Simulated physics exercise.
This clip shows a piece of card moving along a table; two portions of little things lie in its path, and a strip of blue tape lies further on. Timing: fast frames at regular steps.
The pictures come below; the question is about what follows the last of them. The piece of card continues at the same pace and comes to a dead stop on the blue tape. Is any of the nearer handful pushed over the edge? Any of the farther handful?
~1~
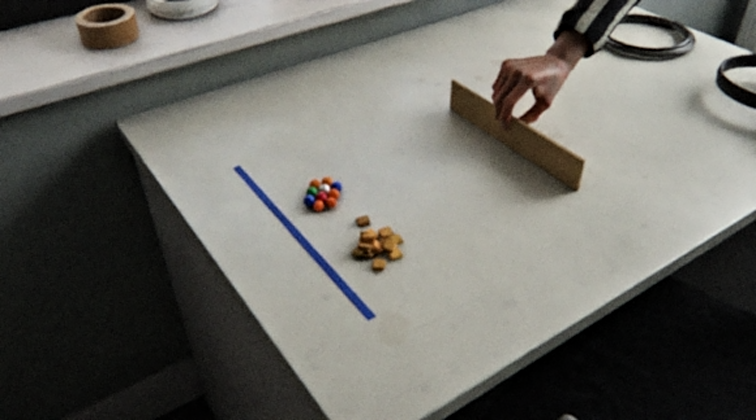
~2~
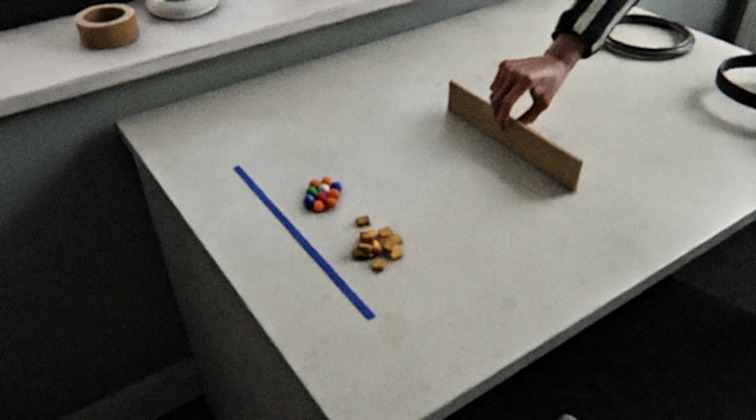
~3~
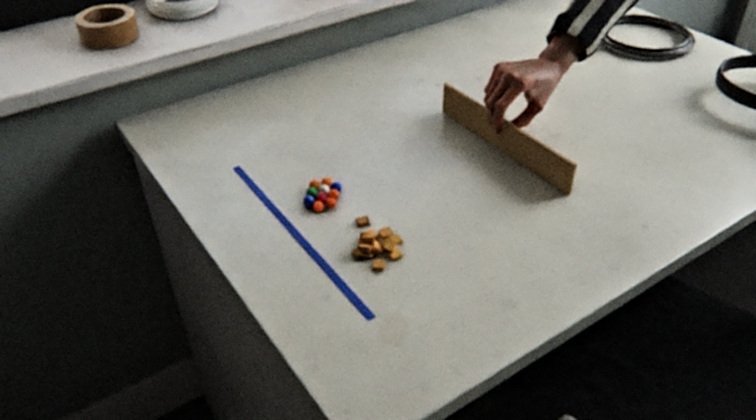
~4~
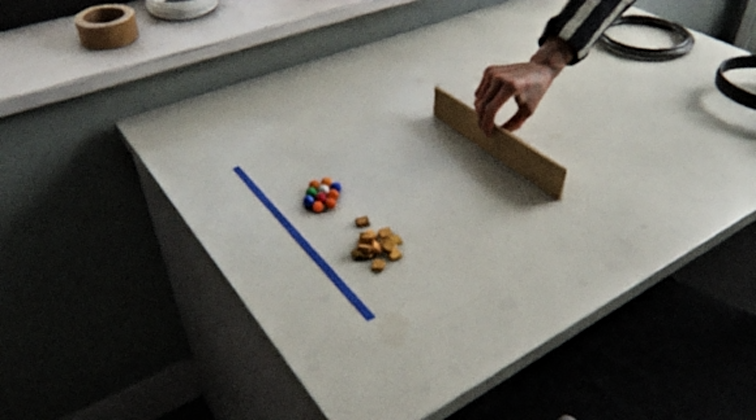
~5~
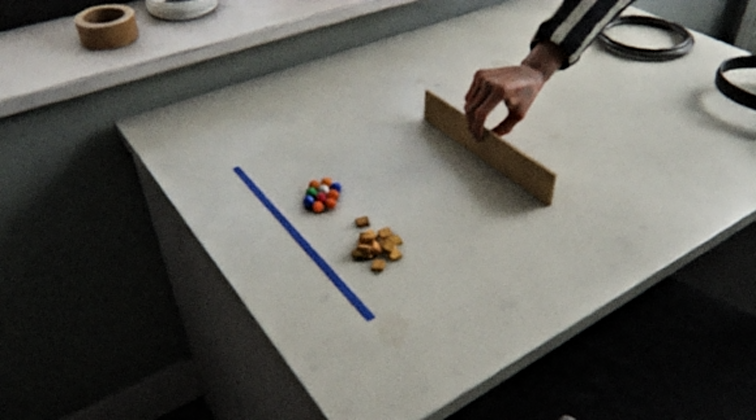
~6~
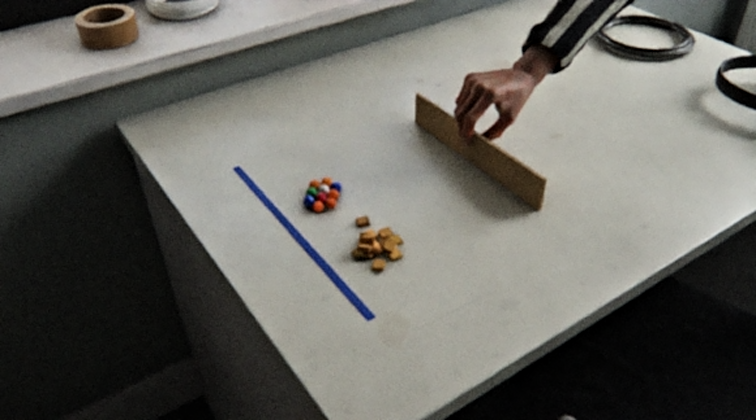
Nearer handful: Nothing spills off; farther handful: Some spills off.
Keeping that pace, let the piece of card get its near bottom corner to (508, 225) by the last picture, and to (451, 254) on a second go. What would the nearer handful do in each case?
The first time it holds its place; the next time it has bits go over.
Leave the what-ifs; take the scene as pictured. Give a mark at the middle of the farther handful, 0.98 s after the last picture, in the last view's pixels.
I'd mark it somewhere close to (255, 216).
Then, 0.48 s on from there, piece of card still moving, near (386, 169); nearer handful all on the table, its front near (358, 253); farther handful all on the table, its front near (309, 201).
Then, 0.98 s on from there, piece of card stopped at the blue tape; nearer handful all on the table, its front near (282, 289); farther handful all on the table, its front near (235, 221).
Then, 1.26 s on from there, piece of card stopped at the blue tape; nearer handful all on the table, its front near (281, 290); farther handful near a quarter over the edge.
In the end, piece of card stopped at the blue tape; nearer handful all on the table, its front near (281, 290); farther handful the whole lot over the edge.
